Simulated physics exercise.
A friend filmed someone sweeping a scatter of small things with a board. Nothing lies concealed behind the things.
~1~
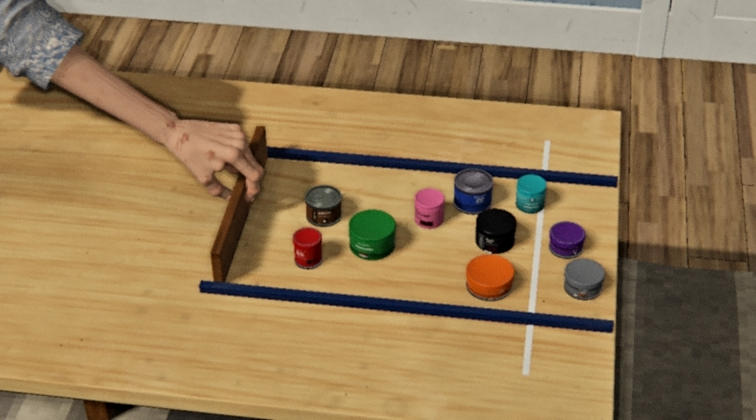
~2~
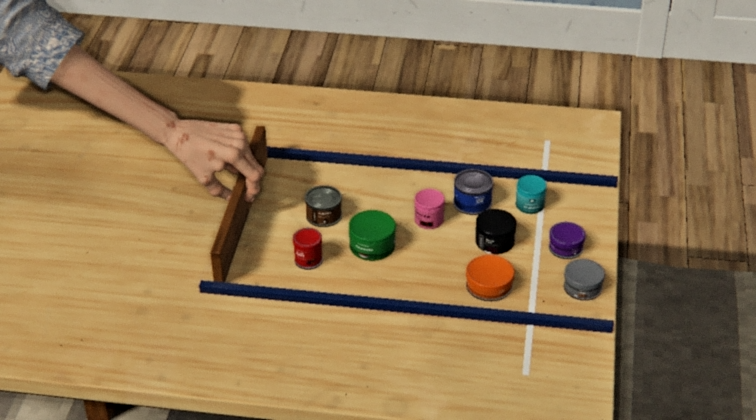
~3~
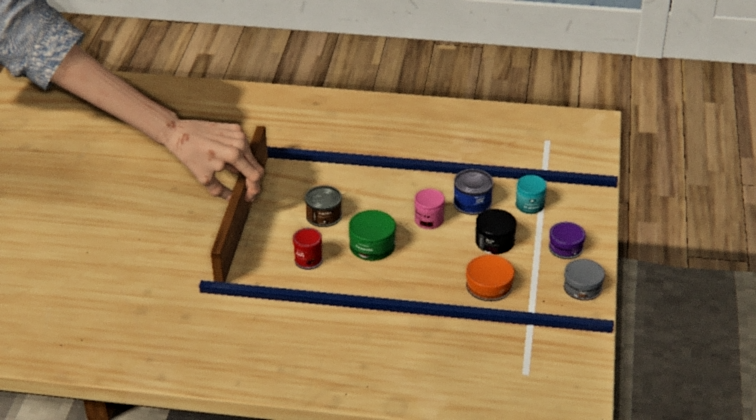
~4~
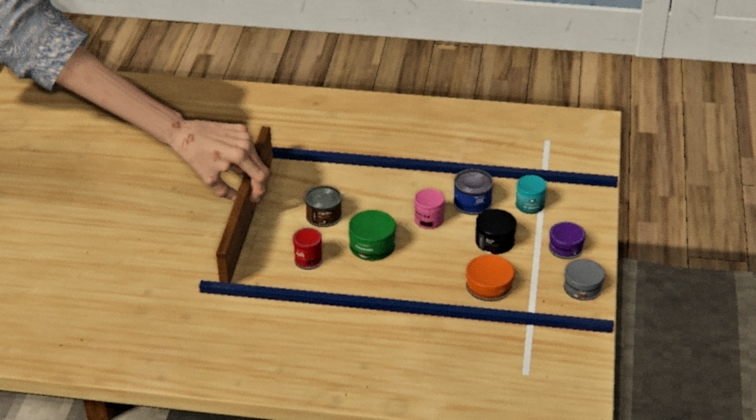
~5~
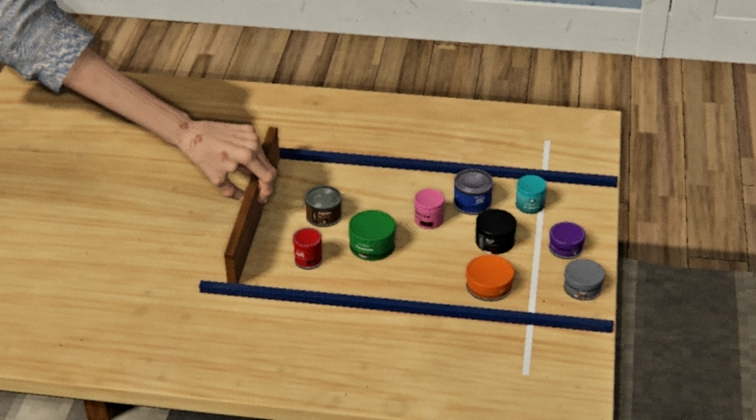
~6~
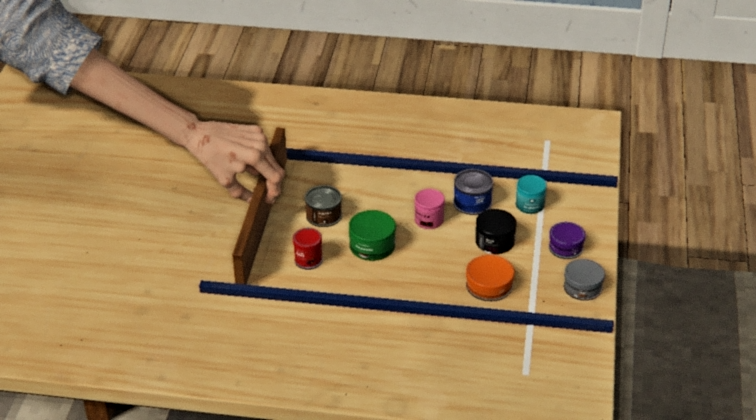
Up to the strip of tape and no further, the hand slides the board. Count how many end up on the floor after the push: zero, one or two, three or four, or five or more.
I predict the table will shed one or two pieces.
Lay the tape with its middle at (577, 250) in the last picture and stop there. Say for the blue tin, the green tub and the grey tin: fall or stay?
The blue tin? It is safe. The green tub? It is safe. The grey tin? It does not stay.
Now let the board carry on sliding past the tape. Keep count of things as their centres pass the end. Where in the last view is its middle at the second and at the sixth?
At the first moment about (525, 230), at the next about (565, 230).
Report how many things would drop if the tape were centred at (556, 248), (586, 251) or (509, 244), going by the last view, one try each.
Down on the floor: 2, 6 and 0.
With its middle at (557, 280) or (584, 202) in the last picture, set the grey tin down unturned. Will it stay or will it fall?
Spot by spot, it drops away and then it drops away.
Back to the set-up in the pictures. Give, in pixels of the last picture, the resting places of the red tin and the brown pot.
Result: One about (549, 279), other about (558, 224).
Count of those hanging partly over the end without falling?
That comes to 0 of them.
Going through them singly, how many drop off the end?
The number that fall is 2.
Soon after, none off yet; grey tin at rest near (584, 280); purple tin at rest near (567, 240); turquoise tub at rest near (531, 195).
In the end, the number that fall off is one or two; gone, purple tin and grey tin.
